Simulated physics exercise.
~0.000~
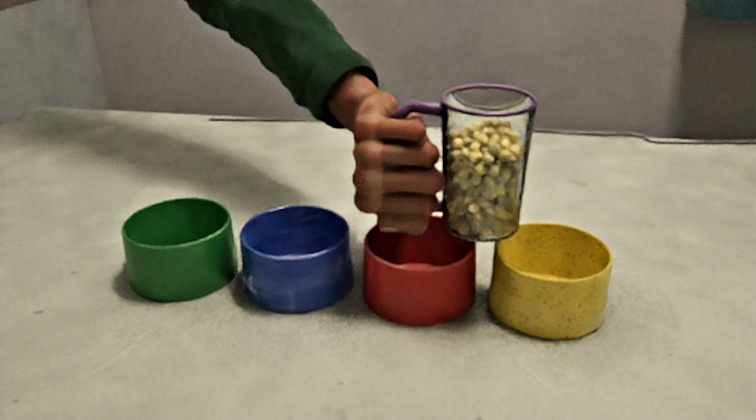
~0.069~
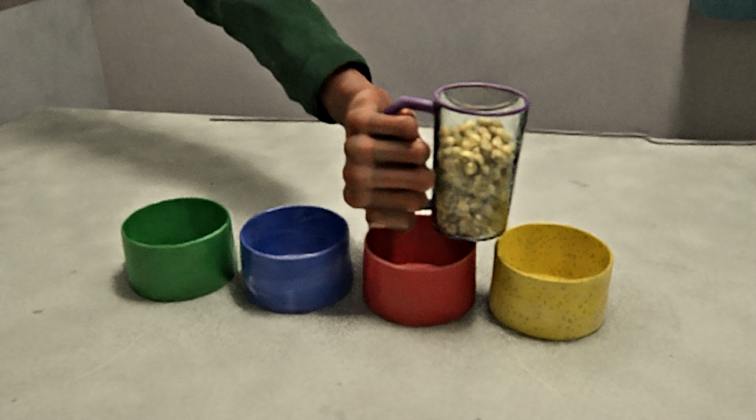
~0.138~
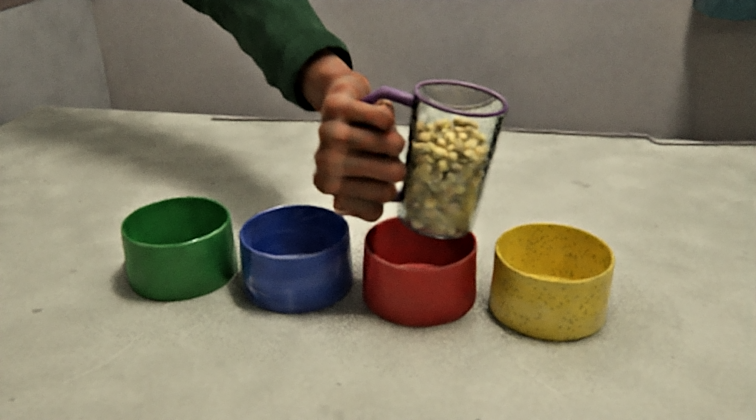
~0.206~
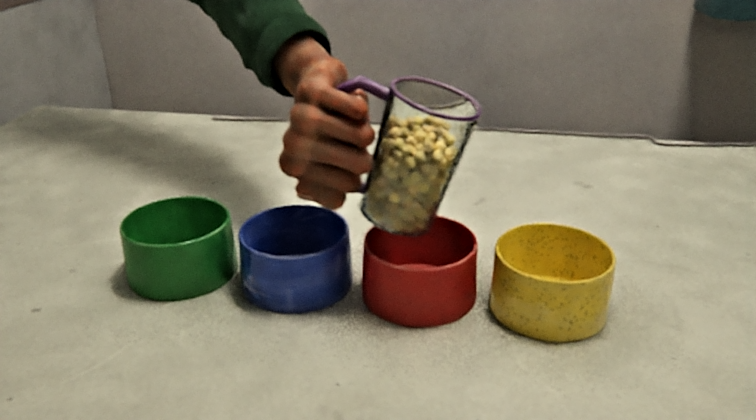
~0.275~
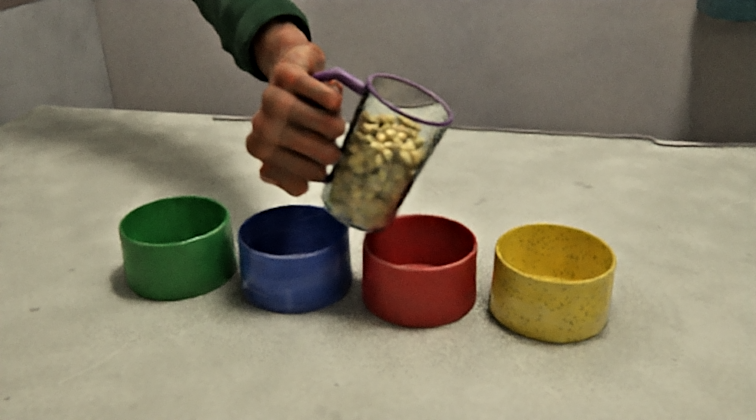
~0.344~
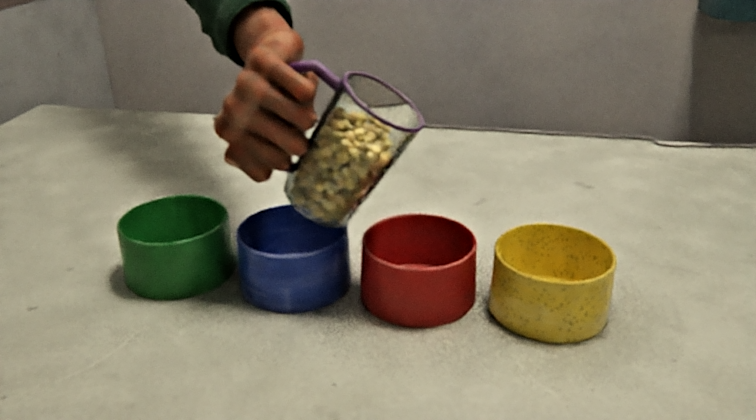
A hand holding a clear cup of pale beans by its purple handle moved left above four coloured dishes, from between the yellow and red ones toward the blue, tilting the cup rightward along the way.
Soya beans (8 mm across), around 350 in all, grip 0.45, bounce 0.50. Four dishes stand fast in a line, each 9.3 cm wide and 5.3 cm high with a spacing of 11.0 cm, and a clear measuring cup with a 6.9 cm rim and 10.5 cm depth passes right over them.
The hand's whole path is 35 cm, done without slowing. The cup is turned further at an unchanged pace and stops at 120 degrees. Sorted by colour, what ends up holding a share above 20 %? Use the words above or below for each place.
Red: Below; blue: Below; green: Above; yellow: Below; counter: Below.
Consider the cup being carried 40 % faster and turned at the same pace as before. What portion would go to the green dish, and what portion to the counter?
Green: 100; counter: 0.
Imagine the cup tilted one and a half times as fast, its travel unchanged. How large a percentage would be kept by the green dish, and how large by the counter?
Green: 90, counter: 10.
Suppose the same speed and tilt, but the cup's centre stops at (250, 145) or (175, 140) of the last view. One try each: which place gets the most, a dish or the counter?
First try: Blue; second try: Blue.
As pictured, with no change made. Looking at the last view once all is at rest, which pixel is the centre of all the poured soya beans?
Near (176, 245).
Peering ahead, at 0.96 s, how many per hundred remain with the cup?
It works out to about 95 per cent of the load.
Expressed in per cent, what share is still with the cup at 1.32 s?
About 40 percent of the load.
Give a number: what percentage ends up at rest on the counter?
Close to 0 per cent, give or take.
After 0.72 s, tilt 75 degrees; cup holds 100 %.
After 0.96 s, tilt 103 degrees; cup holds 95 %, green 5 %.
After 1.32 s, tilt 120 degrees; cup holds 40 %, green 60 %.
At rest (2.1 s), red 0 %, blue 0 %, green 100 %, yellow 0 %, counter 0 %.
